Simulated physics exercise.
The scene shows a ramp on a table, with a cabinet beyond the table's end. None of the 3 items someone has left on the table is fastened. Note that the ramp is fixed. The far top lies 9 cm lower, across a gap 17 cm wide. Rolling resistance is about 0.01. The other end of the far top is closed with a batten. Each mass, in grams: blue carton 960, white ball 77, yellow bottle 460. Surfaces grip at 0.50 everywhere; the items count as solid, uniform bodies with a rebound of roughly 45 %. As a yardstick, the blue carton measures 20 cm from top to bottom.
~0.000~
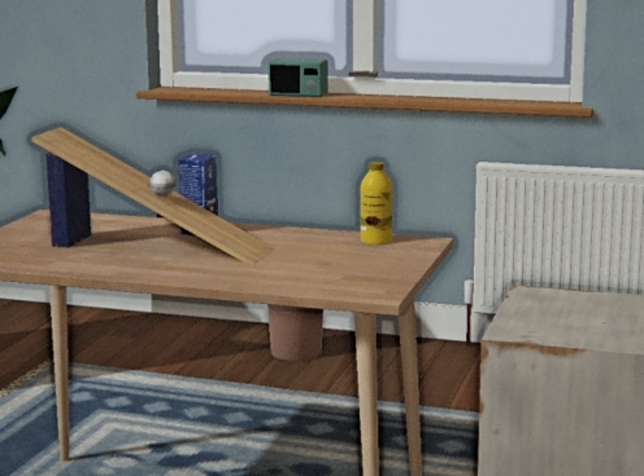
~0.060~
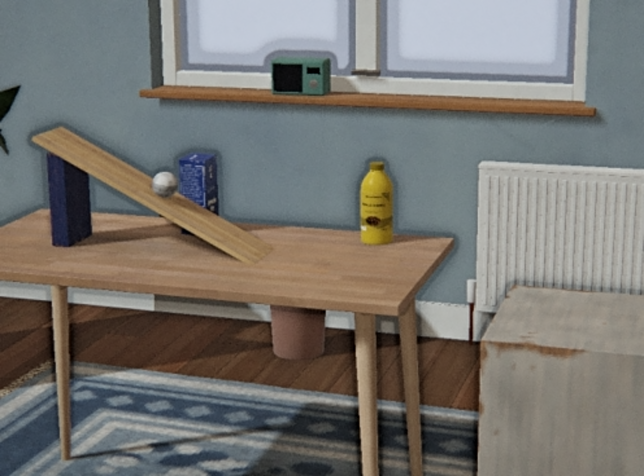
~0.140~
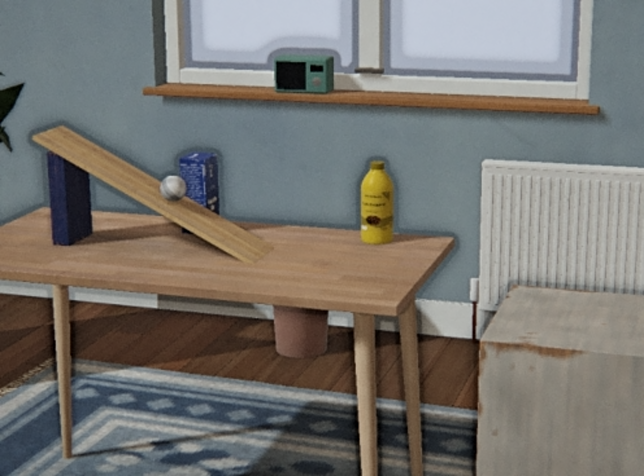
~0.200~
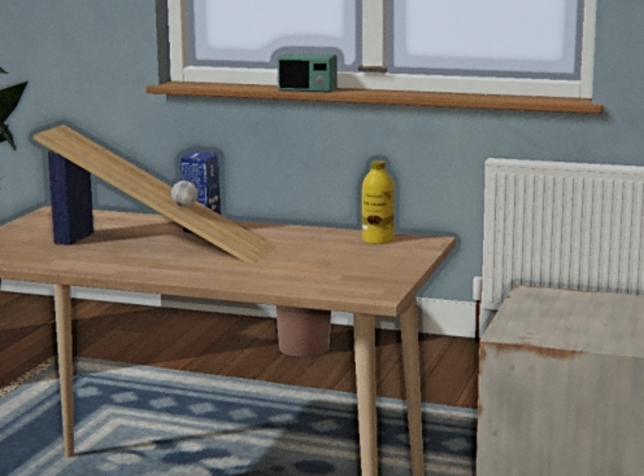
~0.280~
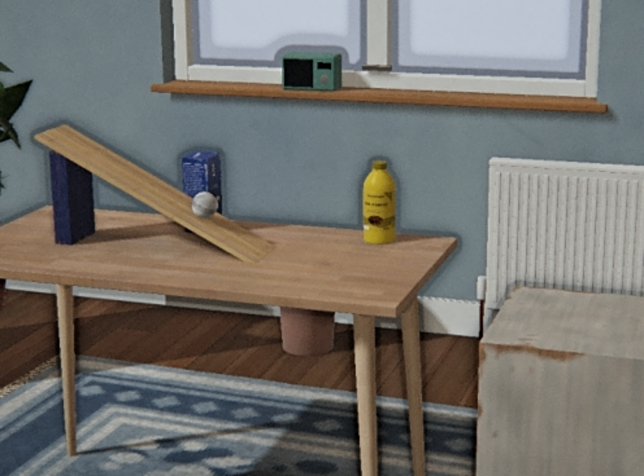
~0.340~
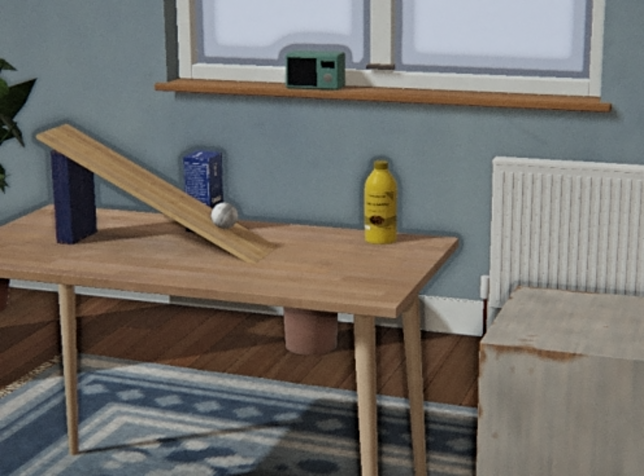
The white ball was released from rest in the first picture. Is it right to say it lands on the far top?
Right.
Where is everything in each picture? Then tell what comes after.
In the first frame, 69 cm to the edge; white ball (163, 184); blue carton (199, 195).
In the second frame, 69 cm to the edge; white ball (165, 185); blue carton (199, 195).
In the third frame, 66 cm to the edge; white ball (173, 189); blue carton (200, 193).
In the fourth frame, 64 cm to the edge; white ball (184, 194); blue carton (201, 193).
In the fifth frame, 58 cm to the edge; white ball (205, 205); blue carton (203, 193).
In the sixth frame, 53 cm to the edge; white ball (225, 216); blue carton (204, 192).
By 0.54 s, 30 cm to the edge; white ball near (312, 246).
By 0.94 s, 19 cm past the table's edge; white ball near (510, 297).
By 1.24 s, 56 cm past the table's edge.
When it is over (1.4 s), 62 cm past the table's edge; the bystanders within 8 cm of the start.
